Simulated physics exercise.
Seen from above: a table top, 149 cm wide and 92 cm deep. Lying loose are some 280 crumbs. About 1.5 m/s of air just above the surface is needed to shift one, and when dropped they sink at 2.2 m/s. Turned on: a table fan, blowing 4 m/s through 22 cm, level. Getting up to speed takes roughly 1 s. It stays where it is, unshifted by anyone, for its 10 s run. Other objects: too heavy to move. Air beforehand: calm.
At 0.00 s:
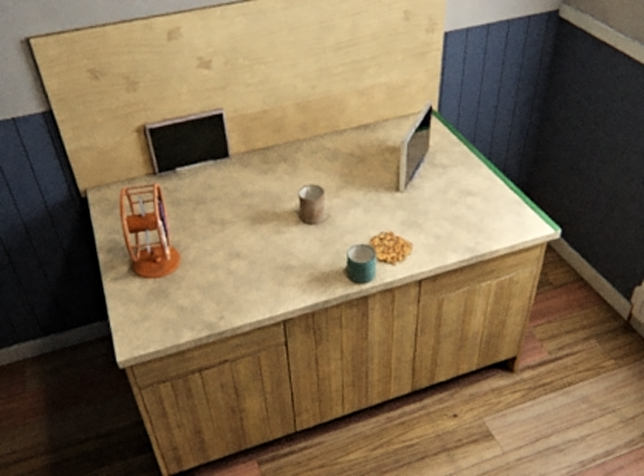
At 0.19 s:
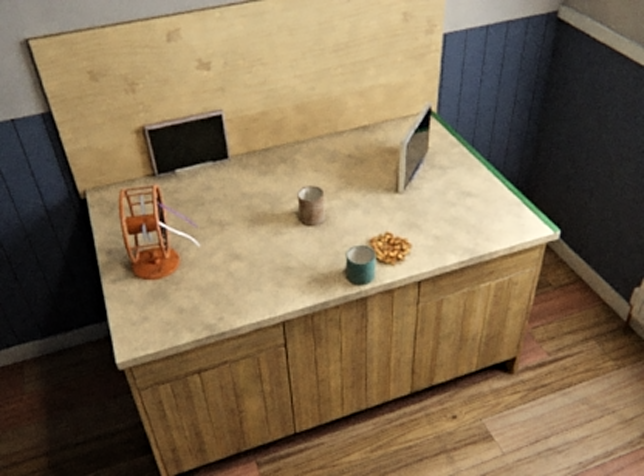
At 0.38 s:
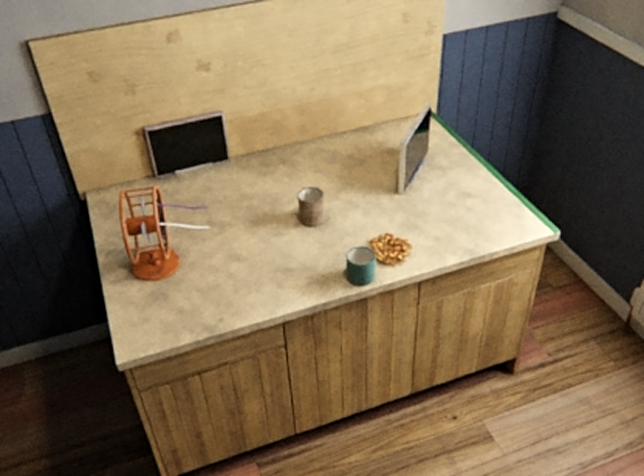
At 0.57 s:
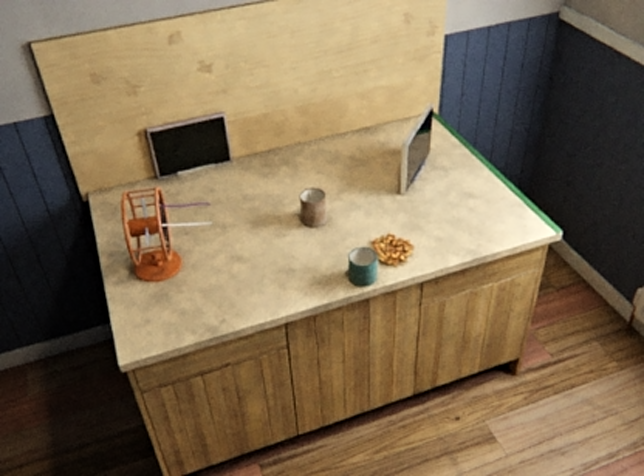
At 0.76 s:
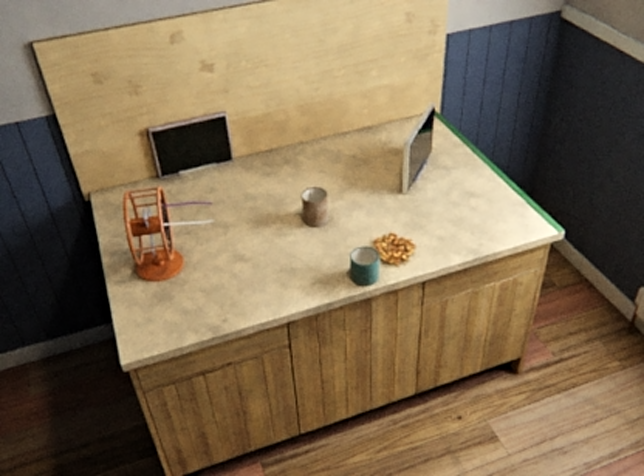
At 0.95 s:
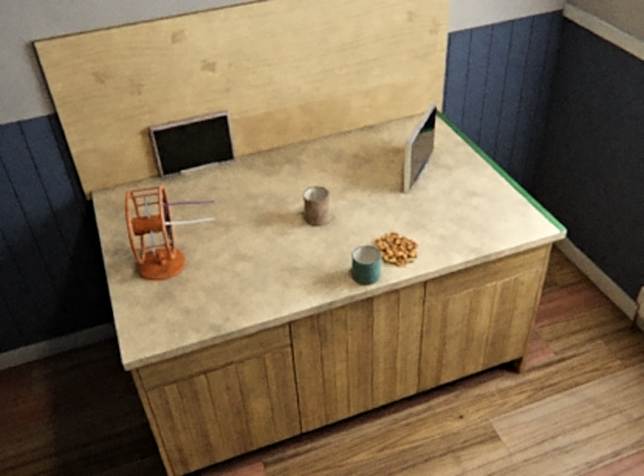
A pale countertop on wooden cabinets stands in a room with blue panelled walls, seen from above. An orange table fan is at left, a brown mug at centre, a teal mug and orange crumbs nearer the front, with dark panels behind and a green right edge. Thin pale and purple streamers lift rightward from the fan and stretch out, while the mugs and crumbs barely change and the view drifts very slightly.
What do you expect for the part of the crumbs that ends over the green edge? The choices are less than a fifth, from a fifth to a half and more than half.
It amounts to one in five up to half.
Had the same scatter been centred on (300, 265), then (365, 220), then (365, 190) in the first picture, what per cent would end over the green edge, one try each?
Going through the three spots in order, you'd get 30 percent, 80 percent and 10 percent.
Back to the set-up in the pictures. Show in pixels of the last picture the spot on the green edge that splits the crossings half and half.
Median crossing point, approx. (550, 215).
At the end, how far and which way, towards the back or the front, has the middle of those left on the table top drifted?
So it moved toward the front edge, something like 10 centimetres.
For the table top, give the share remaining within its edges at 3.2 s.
About 30 per cent remain.
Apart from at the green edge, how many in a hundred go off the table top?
That works out to near 40 per cent.
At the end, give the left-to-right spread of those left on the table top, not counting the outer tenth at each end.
The middle group spans some 30 cm.
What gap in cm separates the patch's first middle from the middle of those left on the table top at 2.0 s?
The centre sits some 5 cm from where it began.
After 2.0 s the count stands so, 32 % are over the green edge; the middle of those still in play is near (410, 259).
After 3.2 s the count stands so, 36 % are over the green edge; the middle of those still in play is near (413, 262).
After 5.5 s the count stands so, 37 % are over the green edge; the middle of those still in play is near (416, 262).
After 10.0 s, at the end, 37 % are over the green edge; the middle of those still in play is near (415, 266).
